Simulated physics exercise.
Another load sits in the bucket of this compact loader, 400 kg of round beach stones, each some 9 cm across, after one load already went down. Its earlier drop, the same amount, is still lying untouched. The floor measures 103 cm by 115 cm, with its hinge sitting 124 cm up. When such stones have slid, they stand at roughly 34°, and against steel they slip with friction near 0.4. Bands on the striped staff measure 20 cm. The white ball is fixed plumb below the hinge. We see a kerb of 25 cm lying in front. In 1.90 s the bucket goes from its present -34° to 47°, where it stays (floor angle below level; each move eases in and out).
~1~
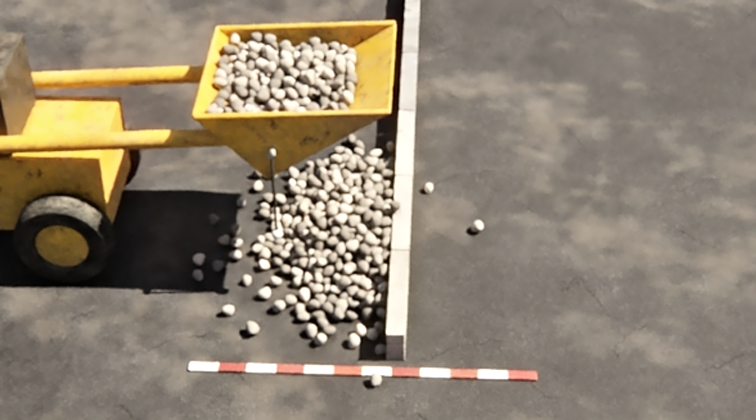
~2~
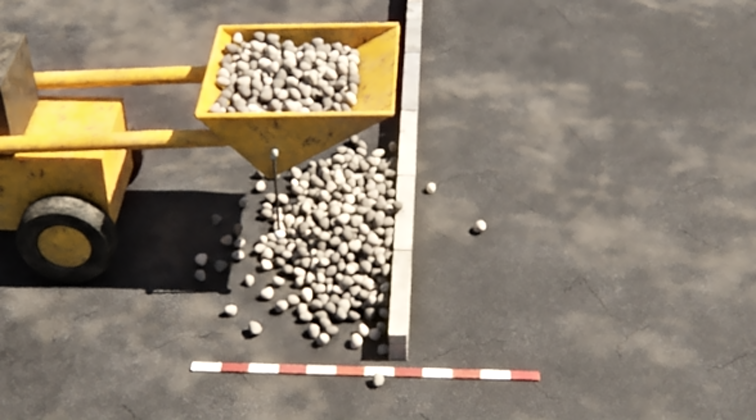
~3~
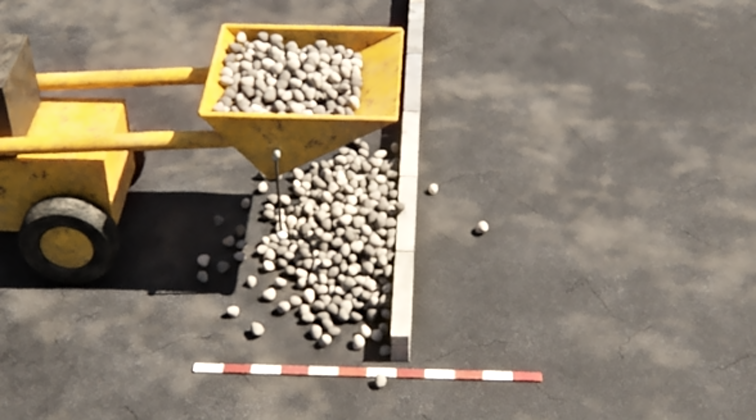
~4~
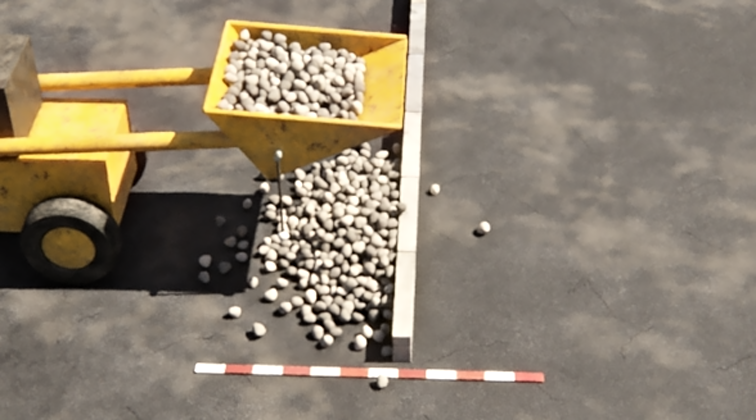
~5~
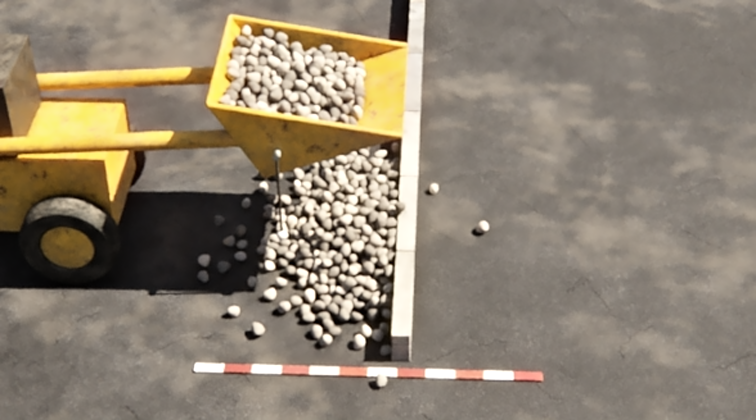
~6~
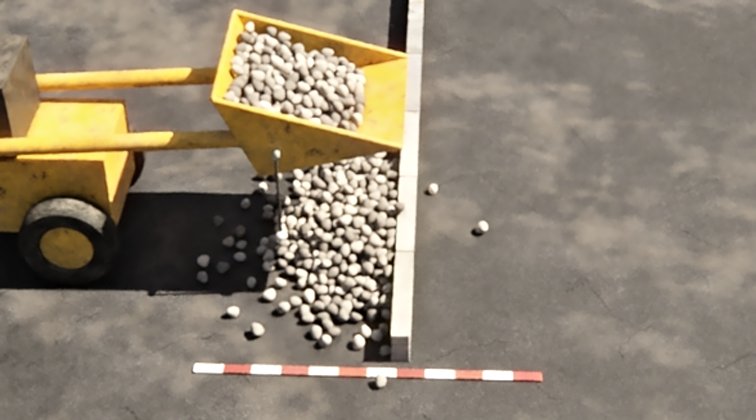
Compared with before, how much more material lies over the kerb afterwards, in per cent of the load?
Some 40 per cent of a load more.
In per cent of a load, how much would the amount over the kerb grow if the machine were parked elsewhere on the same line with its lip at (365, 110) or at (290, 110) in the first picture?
15 %, then 0 %.
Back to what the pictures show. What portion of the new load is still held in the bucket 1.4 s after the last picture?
Roughly 15 per cent remains inside.
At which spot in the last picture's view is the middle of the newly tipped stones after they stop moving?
Near (393, 225).
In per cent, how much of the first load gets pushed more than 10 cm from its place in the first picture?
0 %.
Then, 0.8 s after the last picture the floor is at 34°; in per cent of one load, 97 in the bucket, 103 on this side of the kerb; the foremost stones are at (410, 205).
Then, 1.4 s after the last picture the floor is at 47°; in per cent of one load, 15 in the bucket, 160 on this side of the kerb, 26 over the kerb; the foremost stones are at (501, 241).
Then, 1.7 s after the last picture the floor is at 47°; in per cent of one load, 0 in the bucket, 162 on this side of the kerb, 38 over the kerb; the foremost stones are at (556, 237).
Then, 4.5 s after the last picture the floor is at 47°; in per cent of one load, 0 in the bucket, 160 on this side of the kerb, 40 over the kerb; the foremost stones are at (601, 235). Net gain over the kerb, 40.
